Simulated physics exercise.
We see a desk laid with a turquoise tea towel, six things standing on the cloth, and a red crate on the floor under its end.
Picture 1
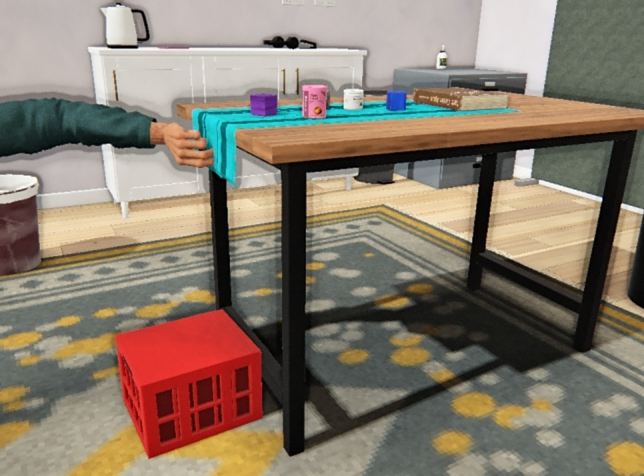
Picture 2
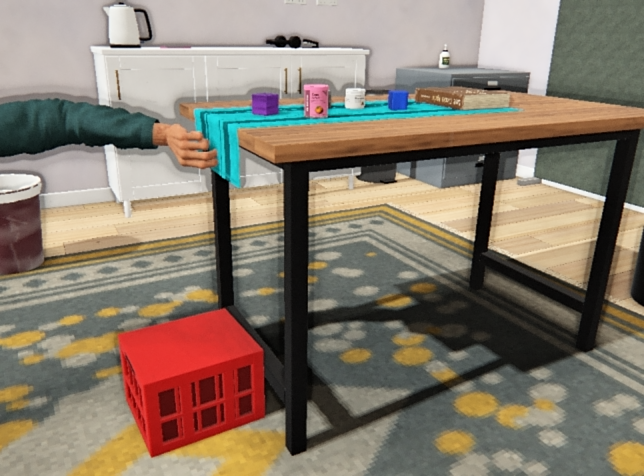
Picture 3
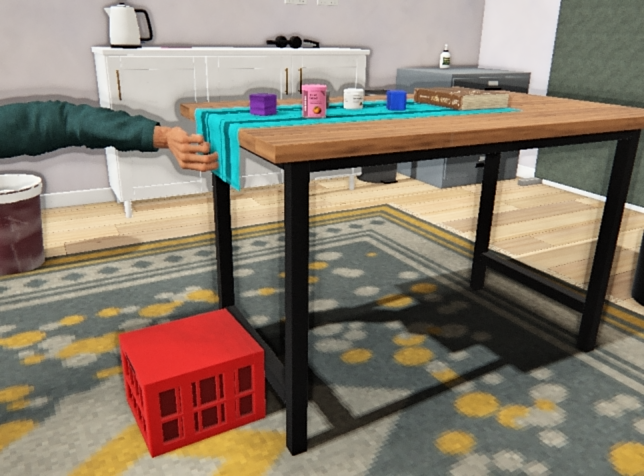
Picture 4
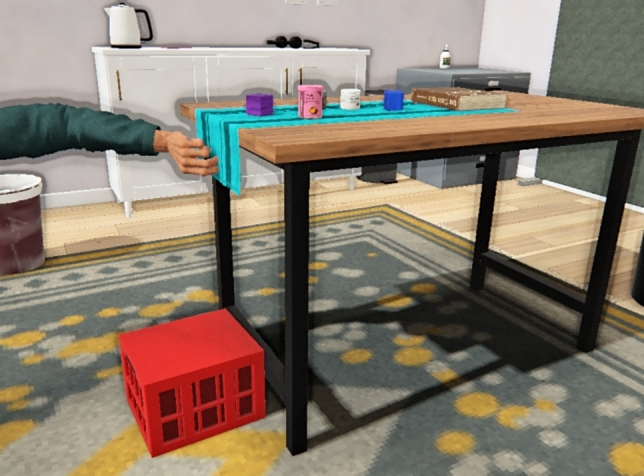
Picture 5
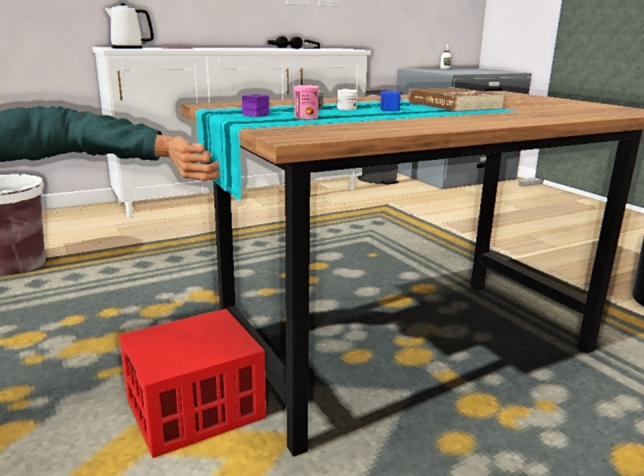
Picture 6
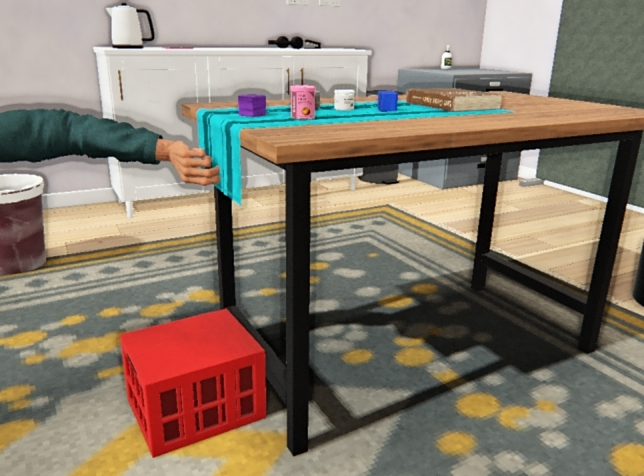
In this clip, a hand at the left end of a wooden table draws a turquoise cloth slightly downward, its hem lowering above a red crate, and then the small colourful items on it shift slightly left.
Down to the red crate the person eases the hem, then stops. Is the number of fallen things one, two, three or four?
It is four.
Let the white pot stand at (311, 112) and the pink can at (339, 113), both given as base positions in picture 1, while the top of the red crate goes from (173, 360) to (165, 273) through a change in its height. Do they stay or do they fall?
So the white pot stays there, and the pink can stays there.
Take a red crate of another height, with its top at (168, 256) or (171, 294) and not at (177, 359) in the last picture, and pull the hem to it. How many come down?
The tally is 1 and 2.
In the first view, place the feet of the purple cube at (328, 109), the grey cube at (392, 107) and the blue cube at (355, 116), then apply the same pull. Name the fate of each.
So the purple cube leaves the top, the grey cube stays aboard, and the blue cube leaves the top.
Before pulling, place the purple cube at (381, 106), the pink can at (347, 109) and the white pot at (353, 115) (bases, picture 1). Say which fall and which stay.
Fate of the purple cube: It stays; fate of the pink can: It goes; fate of the white pot: It goes.
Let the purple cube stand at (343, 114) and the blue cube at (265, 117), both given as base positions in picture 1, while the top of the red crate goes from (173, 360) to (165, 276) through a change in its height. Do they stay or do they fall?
The purple cube? Safe. The blue cube? Lost.
Soon after, hem near (220, 241); purple cube gone.
Then, hem near (220, 284); purple cube and pink can gone.
Further on, hem on the crate; purple cube, pink can, grey cube and white pot gone.
At rest, hem on the crate; purple cube, pink can, grey cube and white pot gone. The count of fallen things is four.
